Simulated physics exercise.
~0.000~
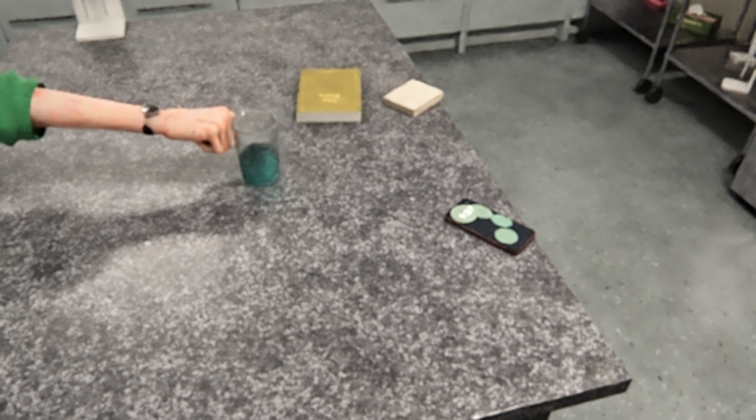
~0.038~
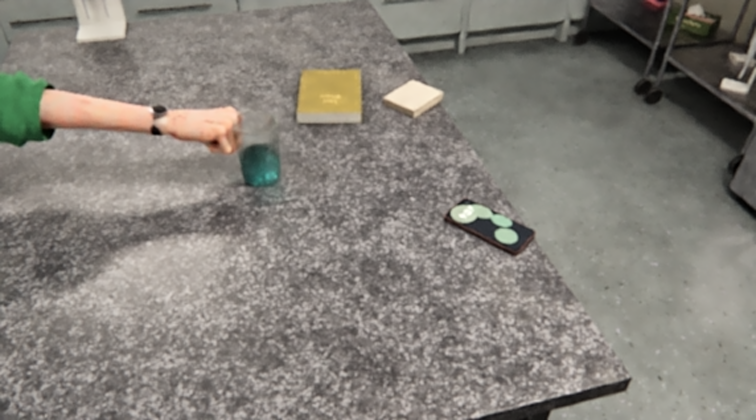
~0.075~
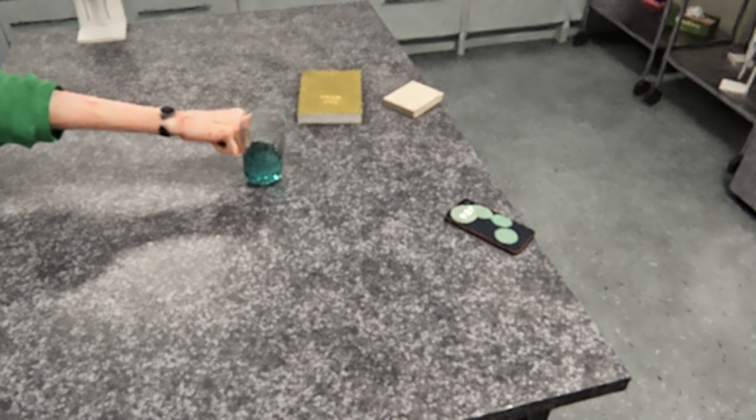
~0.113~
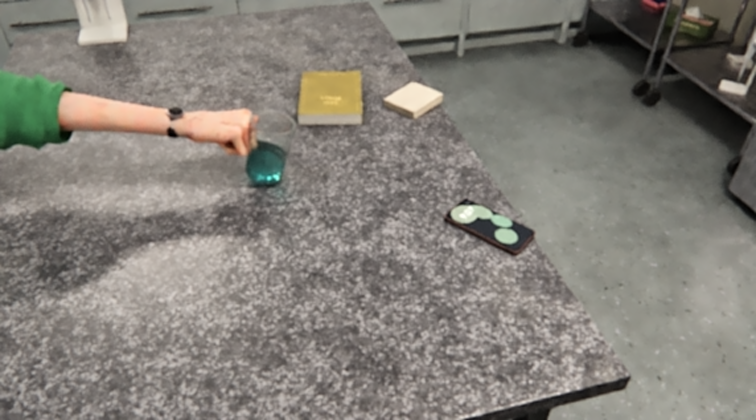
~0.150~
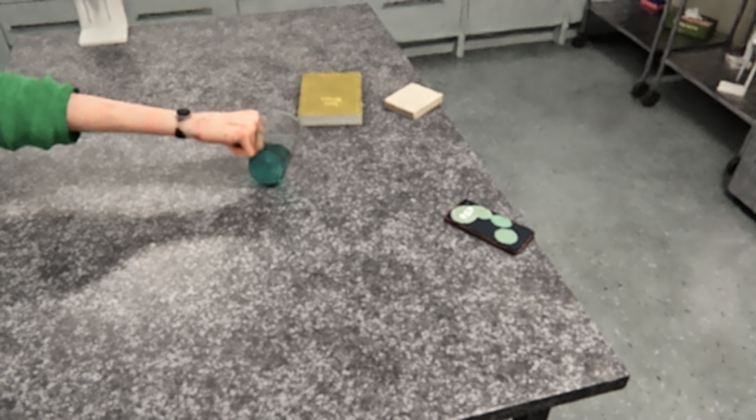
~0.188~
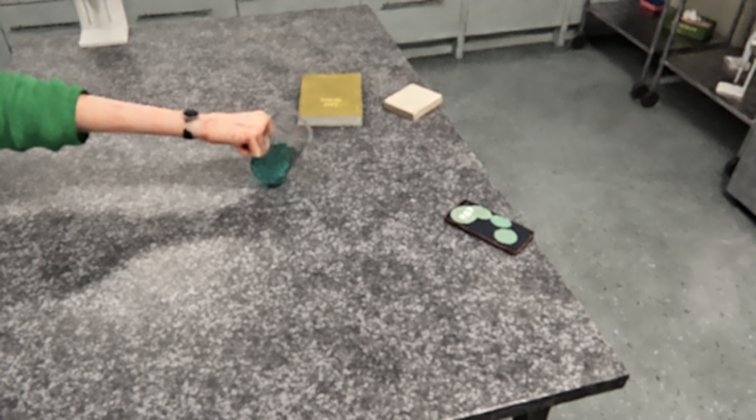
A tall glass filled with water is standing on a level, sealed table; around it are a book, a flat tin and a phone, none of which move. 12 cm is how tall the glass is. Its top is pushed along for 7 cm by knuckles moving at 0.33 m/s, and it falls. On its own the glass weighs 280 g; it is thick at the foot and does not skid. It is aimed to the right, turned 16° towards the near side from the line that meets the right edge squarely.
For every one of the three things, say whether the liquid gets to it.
The book stays dry. The flat tin stays dry. The phone gets wet.
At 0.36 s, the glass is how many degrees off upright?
Angle: Around 68°.
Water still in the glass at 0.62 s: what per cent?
Share remaining: Around 40 %.
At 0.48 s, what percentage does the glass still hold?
I'd estimate near 84 %.
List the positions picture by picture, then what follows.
The first picture shows tilt 0°; the fist is at (217, 127); surface from (240, 154) to (276, 149); the book is at (330, 89); the flat tin is at (414, 94); the phone is at (489, 223).
The second picture shows tilt 0°; the fist is at (224, 128); surface from (241, 154) to (277, 149).
The third picture shows tilt 7°; the fist is at (232, 128); surface from (244, 149) to (281, 150).
The fourth picture shows tilt 13°; the fist is at (240, 129); surface from (250, 146) to (285, 149).
The fifth picture shows tilt 21°; the fist is at (247, 130); surface from (254, 149) to (290, 148).
The sixth picture shows tilt 28°; the fist is at (254, 131); surface from (258, 150) to (296, 147).
Then, 0.36 s in, the tilt is 69° and 100 per cent is in the glass, 0 has run off the table; wet so far, nothing.
Then, 0.48 s in, the tilt is 87° and 84 per cent is in the glass, 0 has run off the table; wet so far, nothing.
Then, 0.62 s in, the tilt is 87° and 40 per cent is in the glass, 0 has run off the table; wet so far, nothing.
Then, 0.86 s in, the tilt is 87° and 21 per cent is in the glass, 4 has run off the table; wet so far, phone.
Finally, 8 per cent is in the glass, 34 has run off the table; wet so far, phone.
